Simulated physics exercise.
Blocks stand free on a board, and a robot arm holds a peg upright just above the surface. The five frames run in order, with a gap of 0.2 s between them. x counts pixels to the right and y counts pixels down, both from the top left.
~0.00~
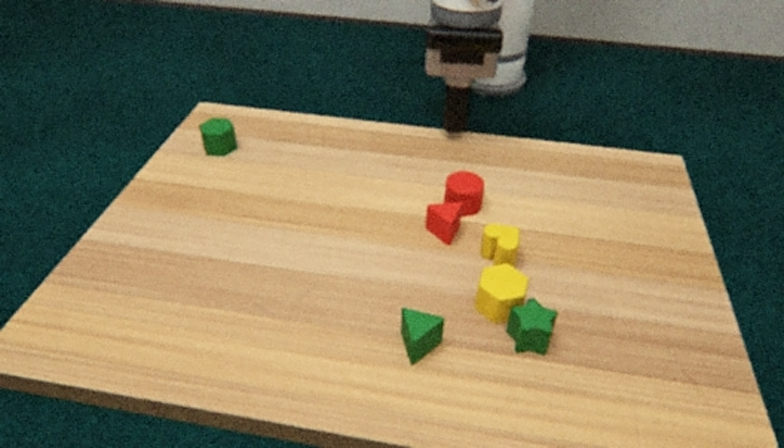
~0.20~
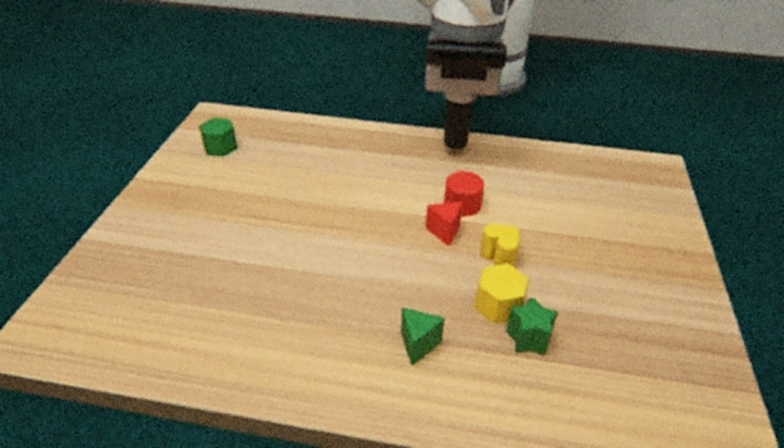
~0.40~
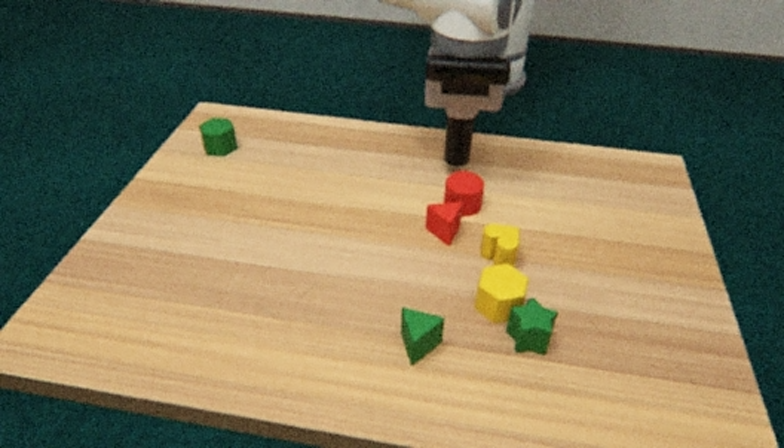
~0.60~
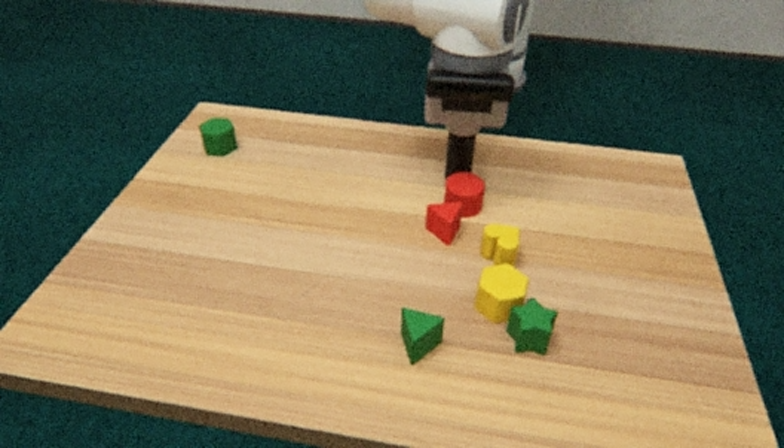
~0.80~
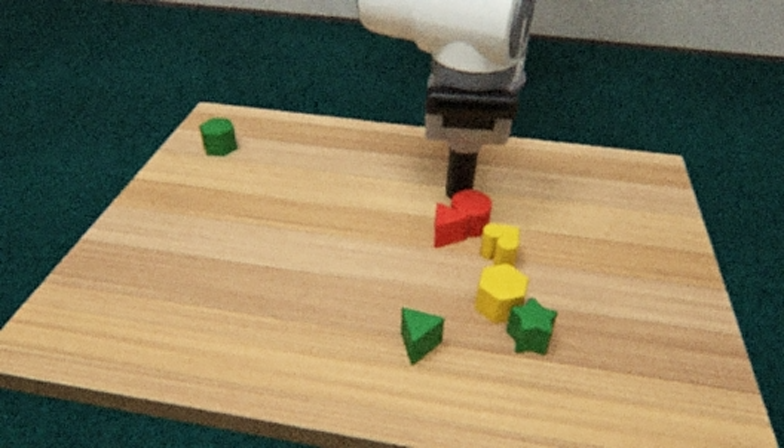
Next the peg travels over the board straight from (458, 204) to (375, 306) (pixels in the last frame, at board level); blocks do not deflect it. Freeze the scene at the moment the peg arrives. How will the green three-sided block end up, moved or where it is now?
Put simply, it stays right there.
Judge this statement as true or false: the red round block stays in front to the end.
That is false.
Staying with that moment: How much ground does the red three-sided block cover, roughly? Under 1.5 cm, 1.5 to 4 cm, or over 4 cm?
My answer is that it shifts over 4 cm.
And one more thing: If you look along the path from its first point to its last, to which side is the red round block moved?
Shifts left.
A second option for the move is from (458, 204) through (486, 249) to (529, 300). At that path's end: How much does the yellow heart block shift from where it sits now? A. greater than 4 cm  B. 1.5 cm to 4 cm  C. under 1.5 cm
My pick is A.
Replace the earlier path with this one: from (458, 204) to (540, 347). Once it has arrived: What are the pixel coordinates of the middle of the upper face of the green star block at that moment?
I'd guess (556, 352).
What follows on the original path. One third of the way, peg (435, 224); red three-sided block (443, 234), turned 15° clockwise; red round block (474, 216); yellow heart block (508, 236).
Two thirds of the way, peg (408, 257); red three-sided block (439, 251), turned 80° anticlockwise; red round block (474, 216); yellow heart block (508, 236).
At the end, peg (375, 295); green three-sided block still; red three-sided block (439, 252), turned 85° anticlockwise; red round block (474, 216); yellow heart block (508, 236).
